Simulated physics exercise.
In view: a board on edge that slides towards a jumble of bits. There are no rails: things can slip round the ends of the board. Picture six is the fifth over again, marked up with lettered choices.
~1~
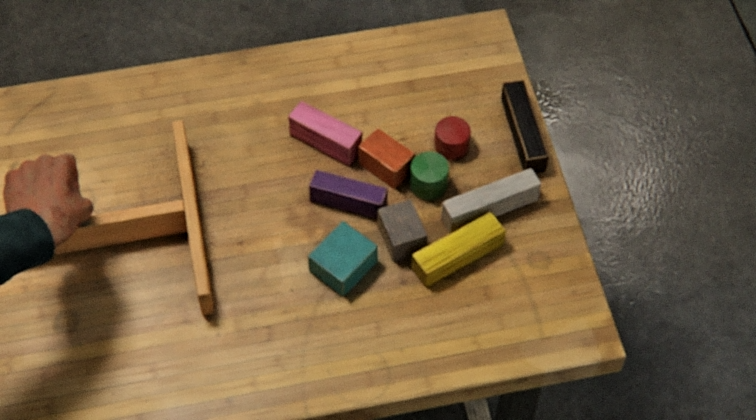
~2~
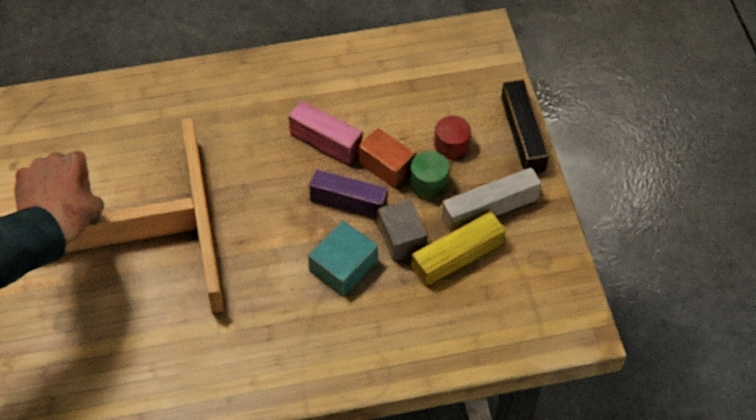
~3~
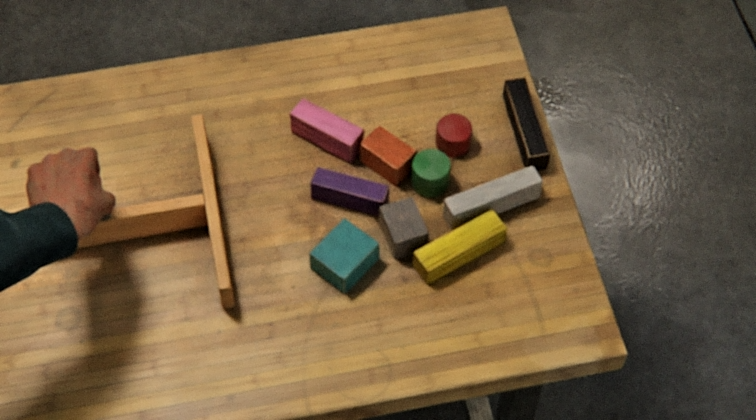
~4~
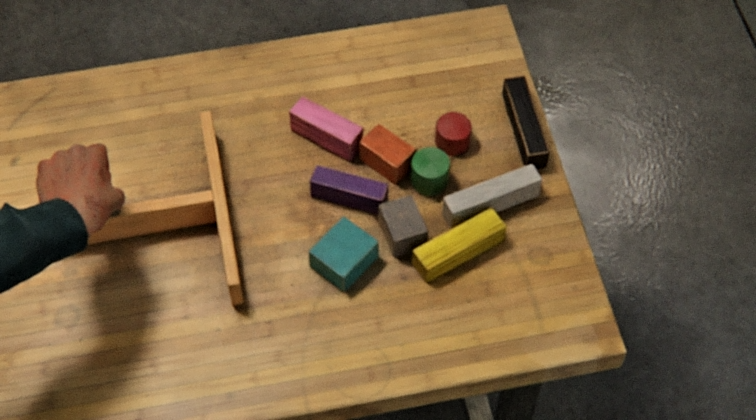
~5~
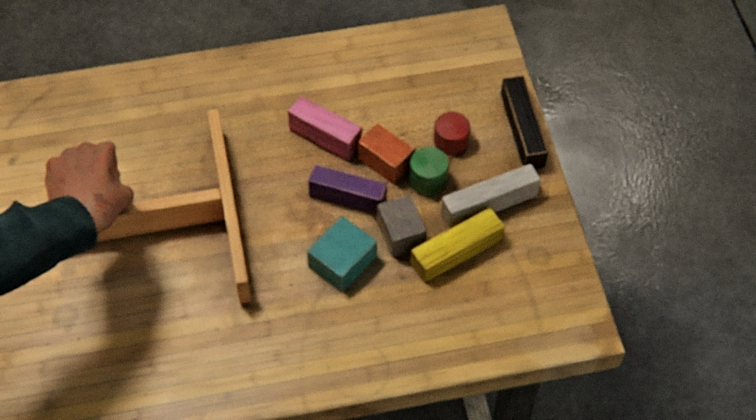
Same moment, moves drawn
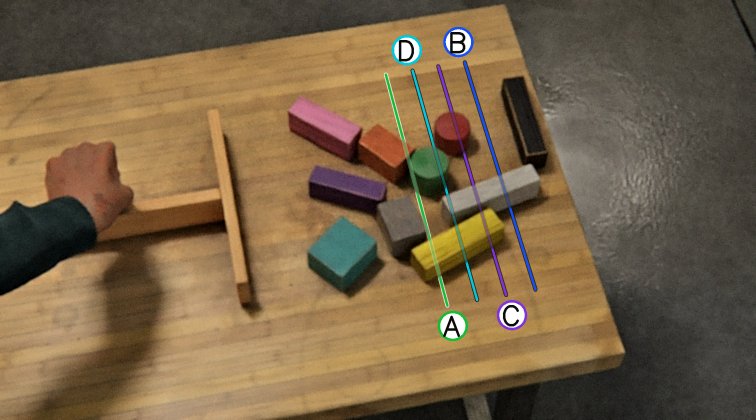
A hand slides a wooden board on edge slightly right towards several still, coloured blocks.
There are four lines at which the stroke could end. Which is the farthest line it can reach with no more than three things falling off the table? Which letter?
It can go as far as B.
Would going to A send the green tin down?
No.
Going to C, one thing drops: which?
It is the white bar.
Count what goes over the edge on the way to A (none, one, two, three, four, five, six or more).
In all, none.
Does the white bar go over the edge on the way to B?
By then, yes.
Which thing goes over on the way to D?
The white bar.
On the marked copy, A at (415, 183); B at (498, 169); C at (470, 174); D at (443, 179).
With B. Early on, board (325, 175); pink stick (339, 123); turquoise block (381, 251).
Further on, board (423, 159); white bar (561, 174); grey block (516, 219).
At the end, board (496, 147); black stick over the edge; grey block over the edge; three fallen.
As for the rest, A is within the limit but short; C is within the limit but short; D is within the limit but short.
